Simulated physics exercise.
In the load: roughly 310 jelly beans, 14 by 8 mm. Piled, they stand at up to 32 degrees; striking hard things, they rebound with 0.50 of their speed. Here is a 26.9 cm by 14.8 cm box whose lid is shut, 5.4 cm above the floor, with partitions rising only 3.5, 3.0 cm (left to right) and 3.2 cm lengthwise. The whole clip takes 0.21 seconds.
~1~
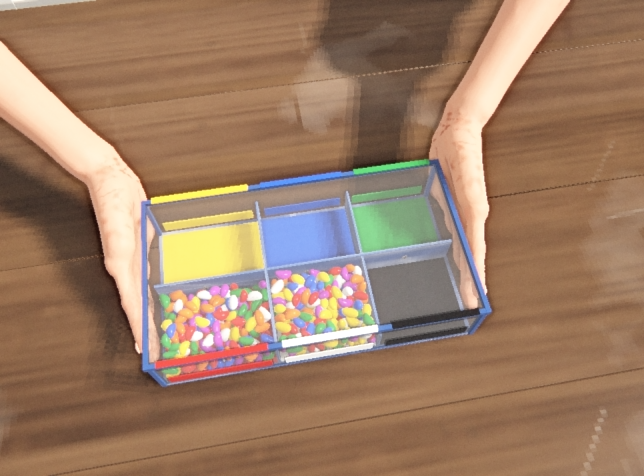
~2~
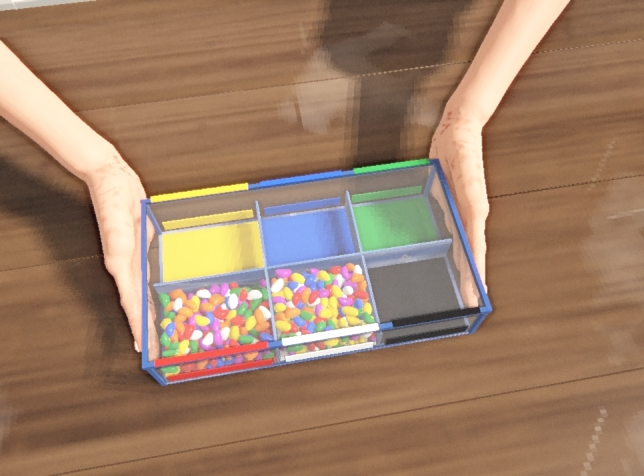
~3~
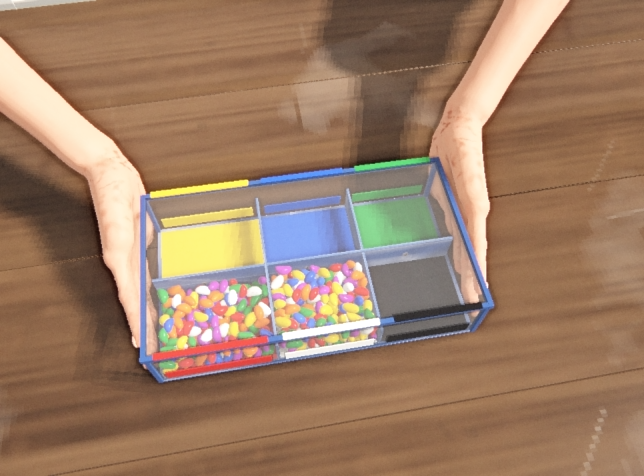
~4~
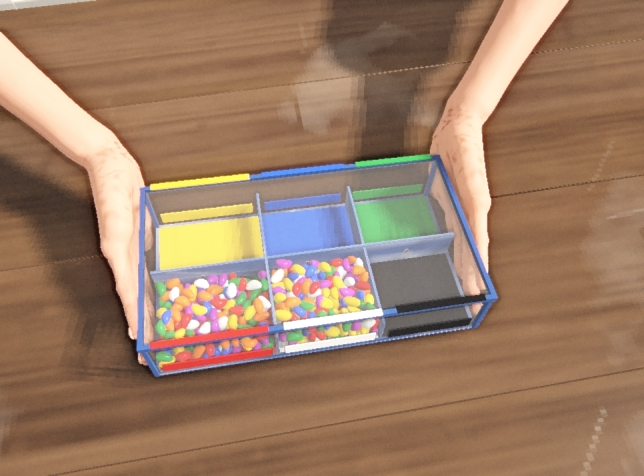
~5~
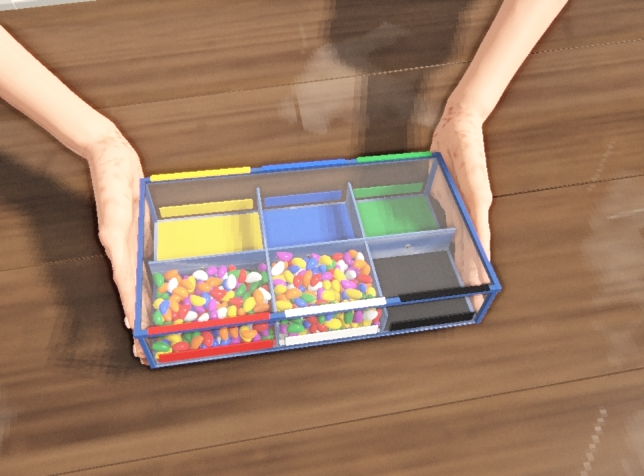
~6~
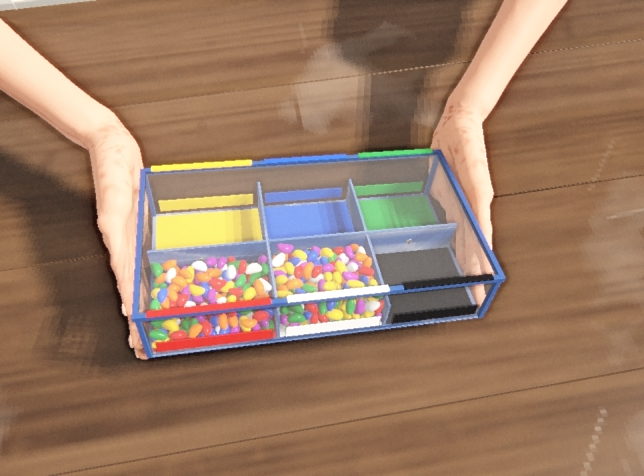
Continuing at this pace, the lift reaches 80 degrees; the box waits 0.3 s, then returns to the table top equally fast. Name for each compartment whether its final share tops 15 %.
My prediction: Red: Passes the mark; blue: Passes the mark; green: Passes the mark; yellow: Misses the mark; white: Passes the mark; black: Misses the mark.
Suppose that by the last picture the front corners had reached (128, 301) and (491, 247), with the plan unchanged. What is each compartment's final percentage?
Red 25; blue 25; green 5; yellow 20; white 20; black 0.
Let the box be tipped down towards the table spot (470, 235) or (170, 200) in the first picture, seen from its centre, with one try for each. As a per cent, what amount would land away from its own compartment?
60 and 45 %.
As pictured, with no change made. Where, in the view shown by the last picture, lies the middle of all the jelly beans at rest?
Near (320, 251).
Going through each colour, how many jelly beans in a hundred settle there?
Red: 25 %, blue: 20 %, green: 25 %, yellow: 5 %, white: 25 %, black: 0 %.
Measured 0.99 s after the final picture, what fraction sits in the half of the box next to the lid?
Some 40 per cent.
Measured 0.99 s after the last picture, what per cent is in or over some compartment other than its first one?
About 40 %.
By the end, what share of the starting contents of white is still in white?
Share retained: Approx. 40 %.
Then, 0.99 s after the last picture, tilt 80 degrees; red 35 %, blue 15 %, green 15 %, yellow 10 %, white 30 %.
Then, 1.65 s after the last picture, tilt 42 degrees; red 25 %, blue 20 %, green 25 %, yellow 5 %, white 25 %.
Then, 2.35 s after the last picture, tilt 0 degrees; red 25 %, blue 20 %, green 25 %, yellow 5 %, white 25 %.
In the end, red 25 %, blue 20 %, green 25 %, yellow 5 %, white 25 %, black 0 %.
